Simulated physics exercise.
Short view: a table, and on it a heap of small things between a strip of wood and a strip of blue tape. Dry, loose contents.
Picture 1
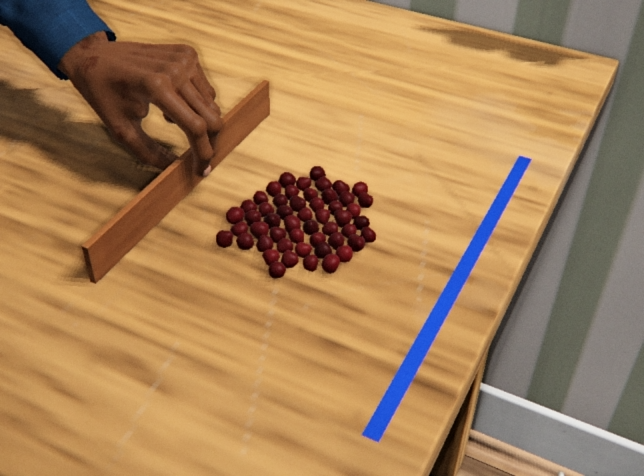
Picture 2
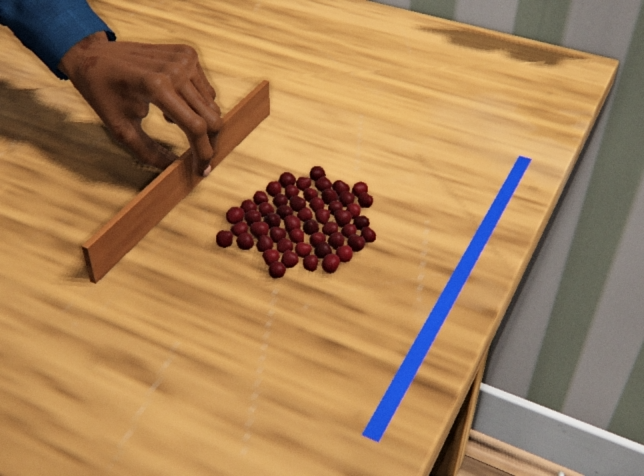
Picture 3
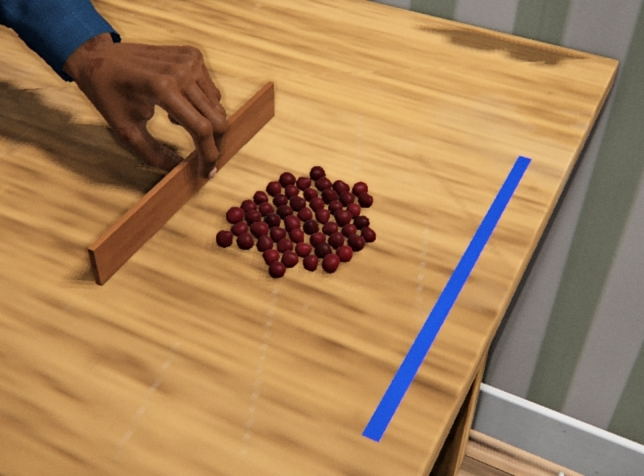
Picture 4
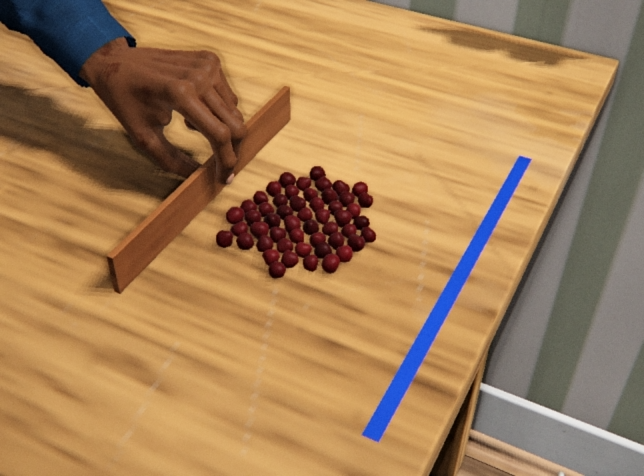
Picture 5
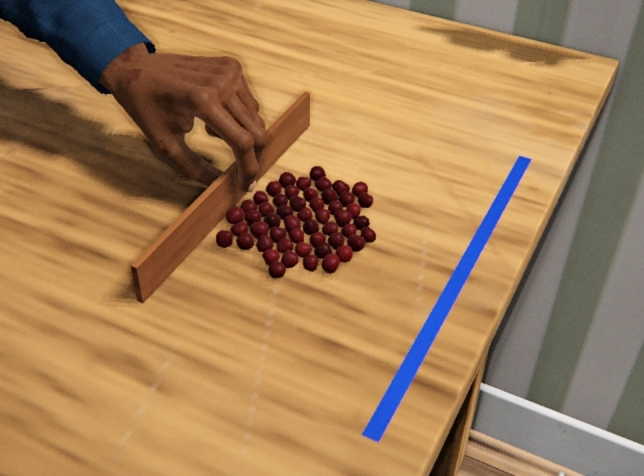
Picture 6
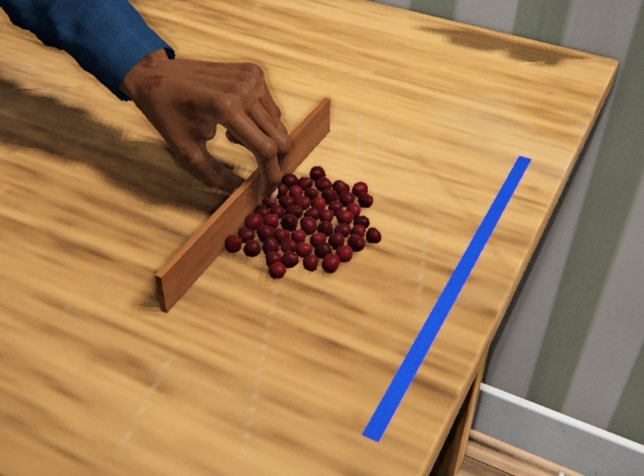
On a wooden tabletop, a hand held a strip of wood still beside a heap of dark red dried cherries, then slid it right, nudging the nearest ones slightly toward a strip of blue tape.
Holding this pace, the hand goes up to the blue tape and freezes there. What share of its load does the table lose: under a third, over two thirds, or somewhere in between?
Somewhere in between.
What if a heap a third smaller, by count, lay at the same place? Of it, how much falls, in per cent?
Close to 40 per cent.
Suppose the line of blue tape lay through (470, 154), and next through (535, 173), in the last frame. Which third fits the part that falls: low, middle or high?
For the first place it's less than a third, and for the second it's over two thirds.
Soon, strip of wood still moving, near (363, 211); heap all on the table, its front near (468, 247).
A while on, strip of wood stopped at the blue tape; heap about a third over the edge.
Towards the end, strip of wood stopped at the blue tape; heap about half over the edge.
Finally, strip of wood stopped at the blue tape; heap about half over the edge.
